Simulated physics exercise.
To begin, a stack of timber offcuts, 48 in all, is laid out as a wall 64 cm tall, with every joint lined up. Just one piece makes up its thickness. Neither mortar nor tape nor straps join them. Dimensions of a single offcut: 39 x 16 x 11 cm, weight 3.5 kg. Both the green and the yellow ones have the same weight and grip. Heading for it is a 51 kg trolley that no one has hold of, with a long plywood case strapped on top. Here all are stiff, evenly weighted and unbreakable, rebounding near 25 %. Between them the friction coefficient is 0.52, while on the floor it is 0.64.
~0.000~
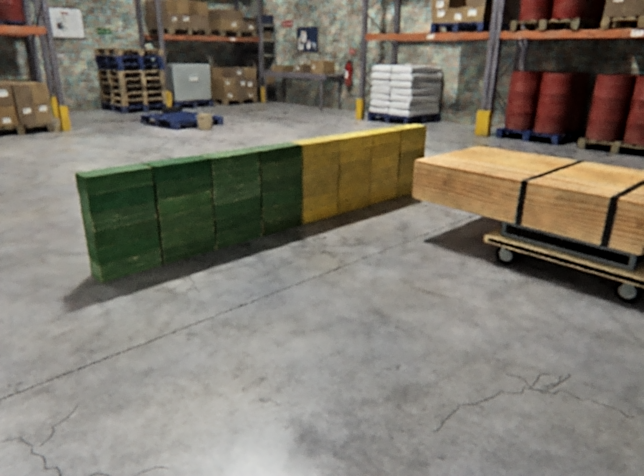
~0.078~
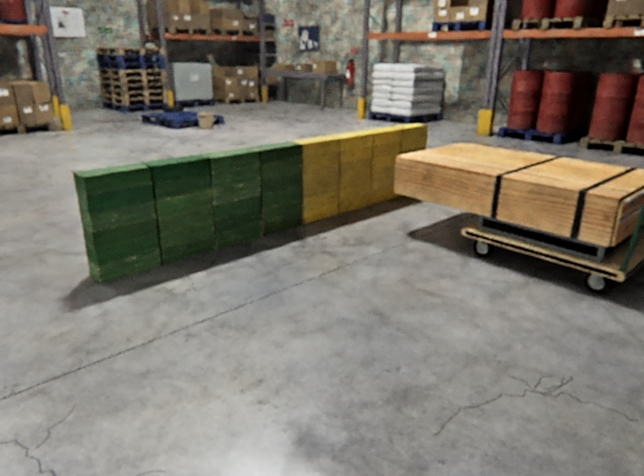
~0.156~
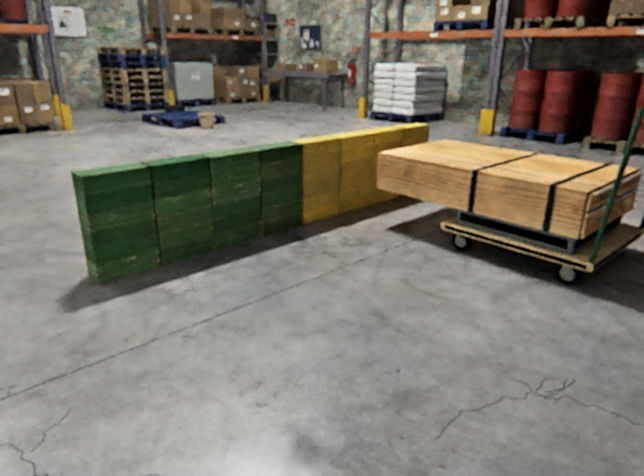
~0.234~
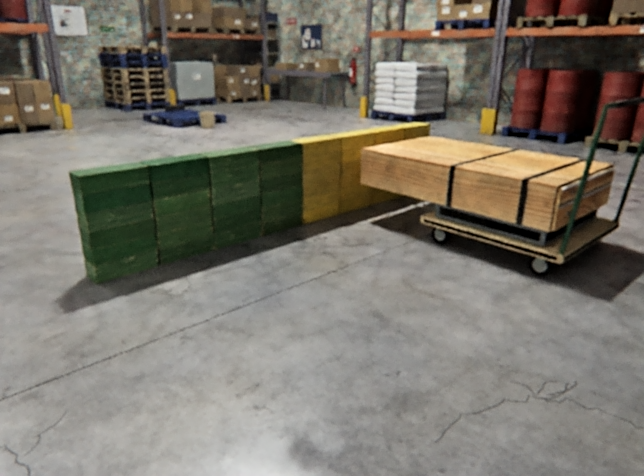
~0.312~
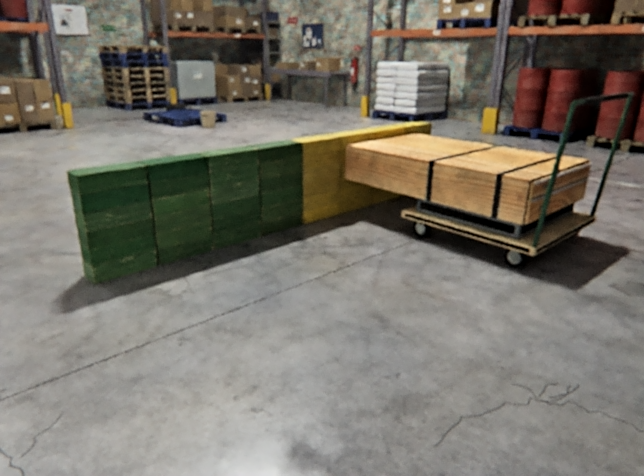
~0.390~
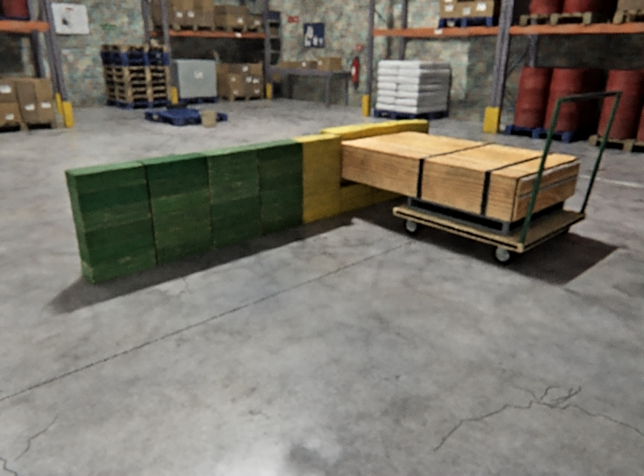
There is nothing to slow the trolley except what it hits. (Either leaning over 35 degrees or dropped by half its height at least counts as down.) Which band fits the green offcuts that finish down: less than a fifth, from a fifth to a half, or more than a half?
Less than a fifth.
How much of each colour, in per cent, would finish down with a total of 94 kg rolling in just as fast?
Share down - yellow: 80; green: 0 (per cent).
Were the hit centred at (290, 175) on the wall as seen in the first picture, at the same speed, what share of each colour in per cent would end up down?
For yellow it's 20 per cent, for green 40 per cent.
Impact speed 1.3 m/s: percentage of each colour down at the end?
You'd end up with yellow at 80 per cent down and green at 0 per cent.
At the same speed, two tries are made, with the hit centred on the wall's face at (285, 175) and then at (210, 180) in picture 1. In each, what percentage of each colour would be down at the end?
Down by colour - yellow: 20%, then 0%; green: 40%, then 50%.
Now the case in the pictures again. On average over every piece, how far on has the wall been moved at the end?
About 20 cm on average.
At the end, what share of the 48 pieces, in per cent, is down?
30 per cent.
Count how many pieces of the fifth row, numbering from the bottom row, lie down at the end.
I count 3 down there.
After 0.50 s, load 18 cm past the wall's line, still rolling; none of the 24 green offcuts down (3 of 48 in all colours); top green offcut unmoved; top yellow offcut 16° from how it stood, 38 mm lower.
After 0.72 s, load 37 cm past the wall's line, still rolling; none of the 24 green offcuts down (12 of 48 in all colours); top green offcut unmoved; top yellow offcut 23° from how it stood, 36 cm lower.
After 1.28 s, load 71 cm past the wall's line, still rolling; none of the 24 green offcuts down (12 of 48 in all colours); top green offcut unmoved; top yellow offcut 8° from how it stood, 50 cm lower.
In the end (2.4 s), load 72 cm past the wall's line, stopped; none of the 24 green offcuts down (14 of 48 in all colours); top green offcut unmoved; top yellow offcut 53 cm lower. That is 0 per cent. From the last view, middles, top green offcut near (228, 158), top yellow offcut near (229, 170).
